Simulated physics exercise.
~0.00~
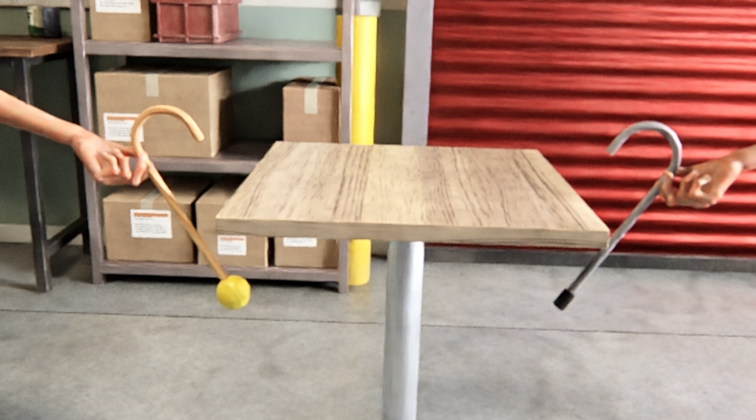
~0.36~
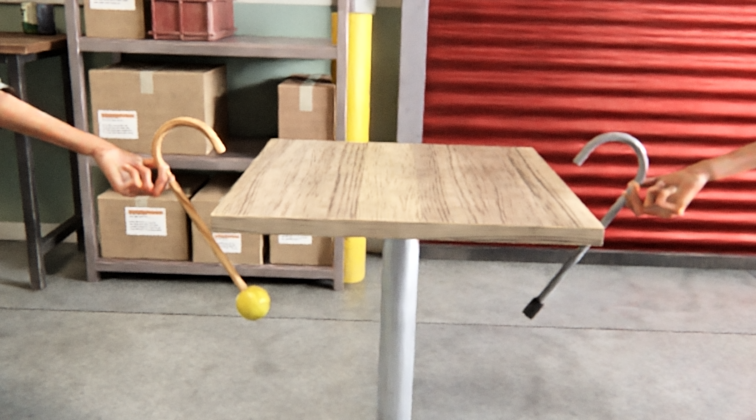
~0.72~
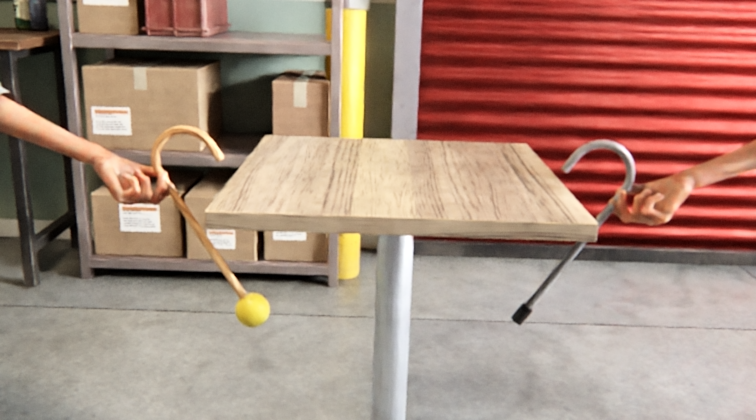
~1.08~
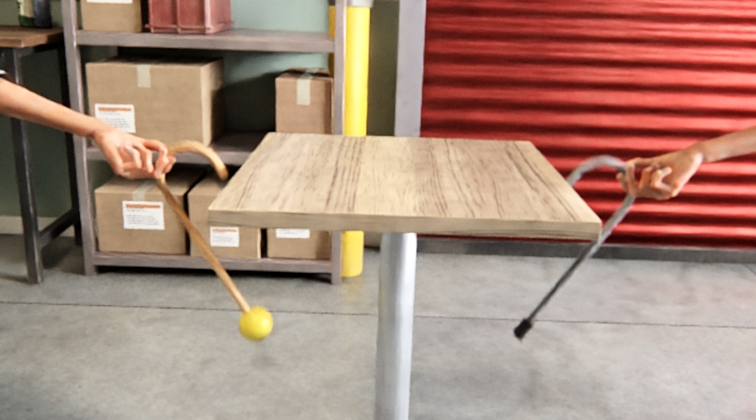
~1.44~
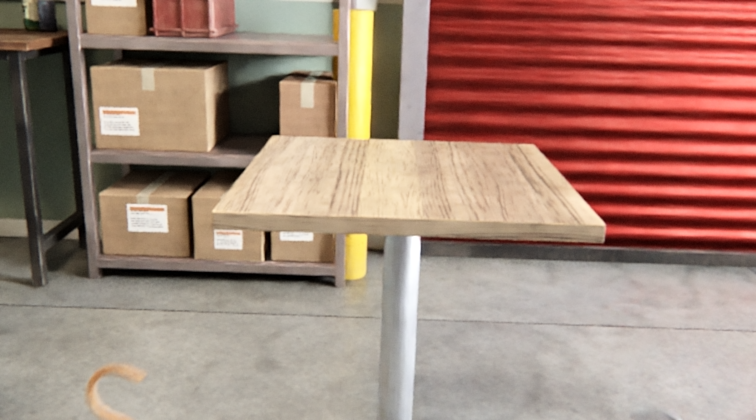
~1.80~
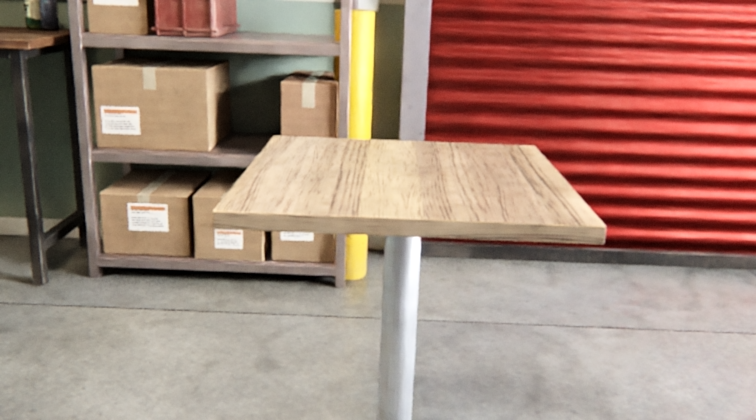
Grey cane and yellow-ended hooked stick being held to opposite ends of a small wooden table, then released and dropping out of view.
